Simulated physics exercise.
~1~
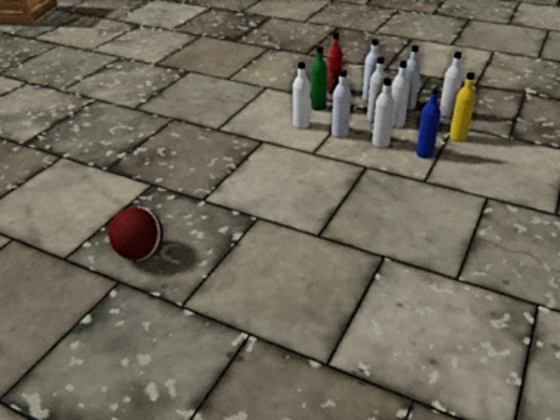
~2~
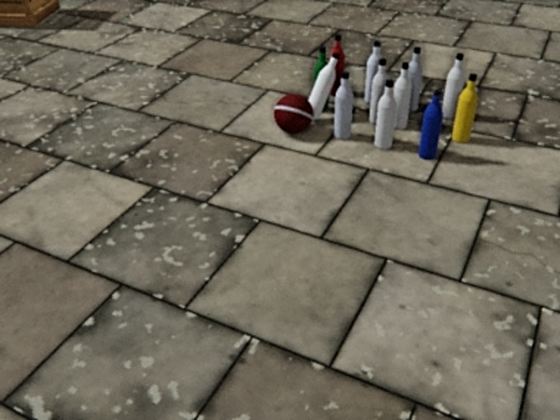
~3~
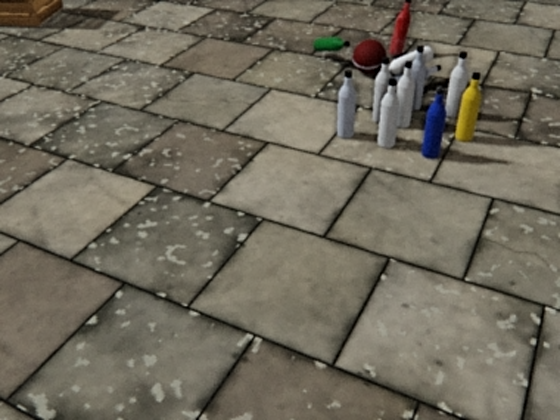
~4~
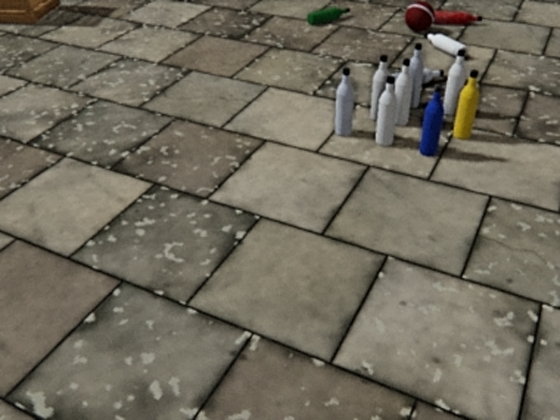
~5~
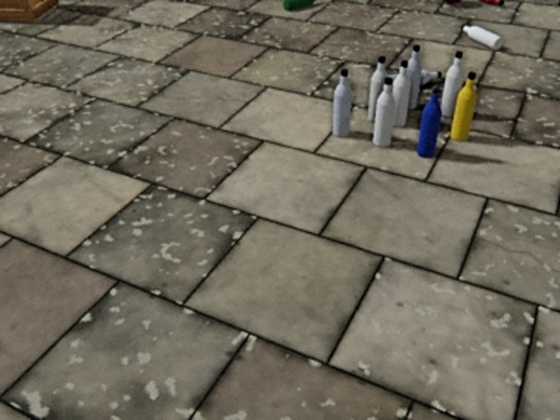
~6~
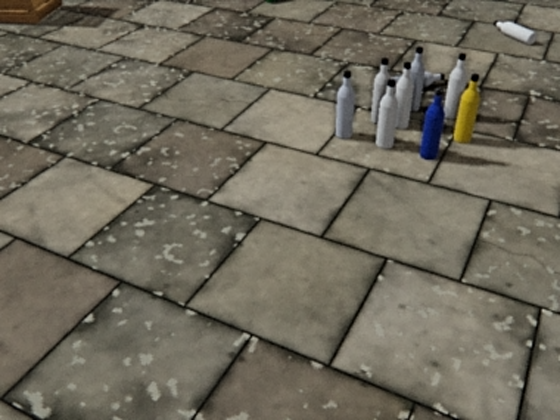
A red ball rolls into standing bottles, knocks several over, and leaves the rest upright.
